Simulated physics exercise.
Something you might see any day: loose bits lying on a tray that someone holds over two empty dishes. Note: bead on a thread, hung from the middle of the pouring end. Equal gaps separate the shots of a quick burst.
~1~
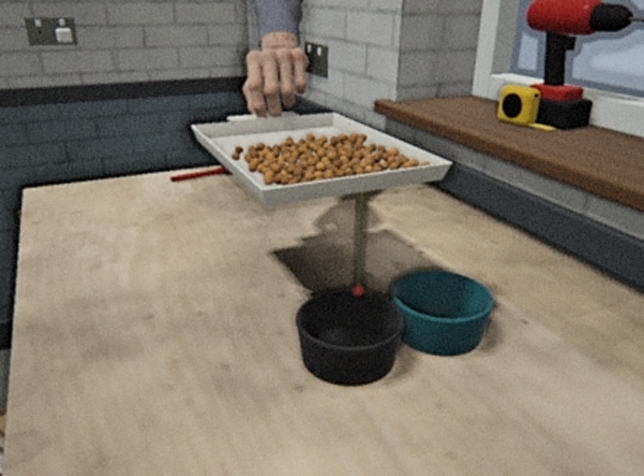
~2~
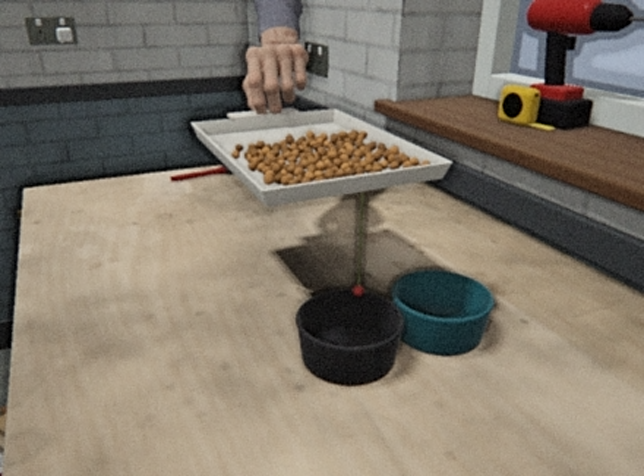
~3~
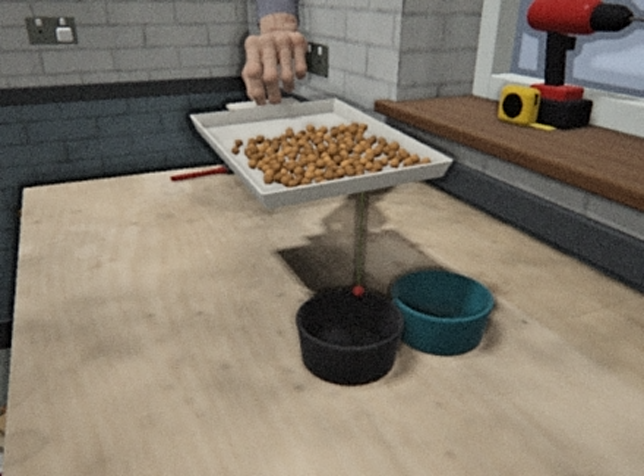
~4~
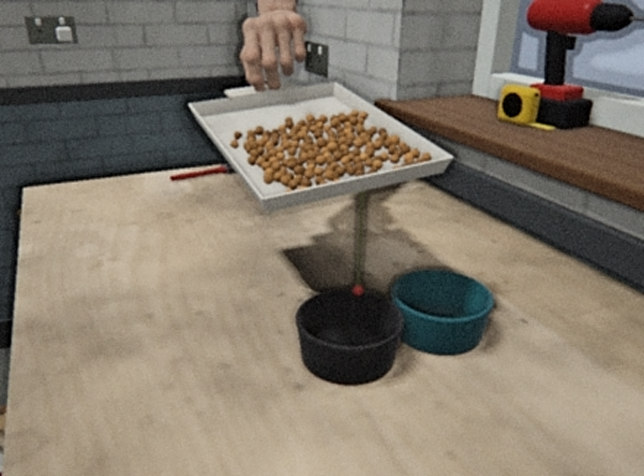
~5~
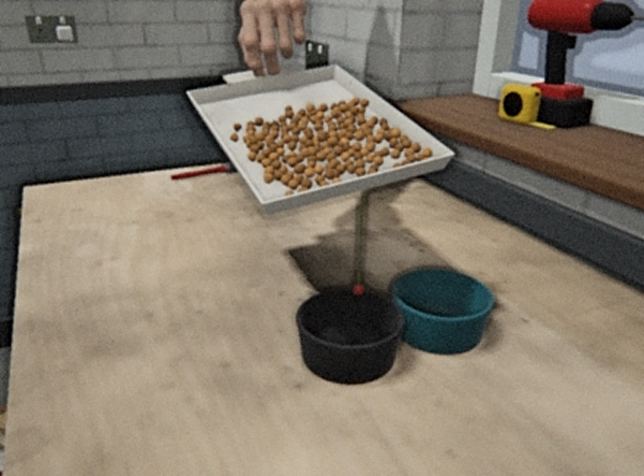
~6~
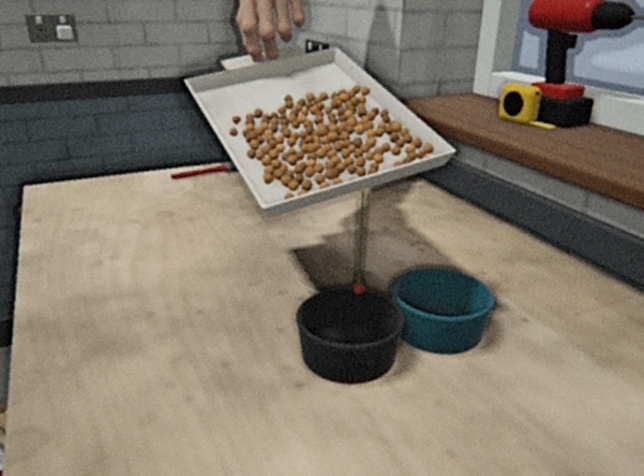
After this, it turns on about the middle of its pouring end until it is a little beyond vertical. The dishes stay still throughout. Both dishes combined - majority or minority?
Minority.
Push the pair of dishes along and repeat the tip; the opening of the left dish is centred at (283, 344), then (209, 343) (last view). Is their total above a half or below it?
Earlier try a majority share, later try a majority share.
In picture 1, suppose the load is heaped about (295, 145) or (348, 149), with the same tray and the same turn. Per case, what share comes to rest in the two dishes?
The first start yields 20 per cent, the second 40 per cent.
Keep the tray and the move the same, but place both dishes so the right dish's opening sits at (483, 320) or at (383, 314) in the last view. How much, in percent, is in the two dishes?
Roughly 20% on the first try and 80% on the second.
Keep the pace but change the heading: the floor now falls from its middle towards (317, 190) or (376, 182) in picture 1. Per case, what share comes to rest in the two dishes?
Close to 20 percent first and close to 60 percent second.
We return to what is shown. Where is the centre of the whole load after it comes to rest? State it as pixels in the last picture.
(288, 373).
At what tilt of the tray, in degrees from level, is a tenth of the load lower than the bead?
Around 105° of tilt.
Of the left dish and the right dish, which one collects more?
Of the two, the left-side one is the fuller.
Soon after the last picture, tray tipped steeply; nearly all on the tray; a stray few in the air.
A little later, tray tipped past a quarter turn; most on the tray; a stray few in the left dish; a stray few outside both; a small part in the air.
Later still, tray tipped past a quarter turn; about a quarter in the left dish; most outside both.
At rest, tray tipped past a quarter turn; about a quarter in the left dish; none in the right dish; most outside both.
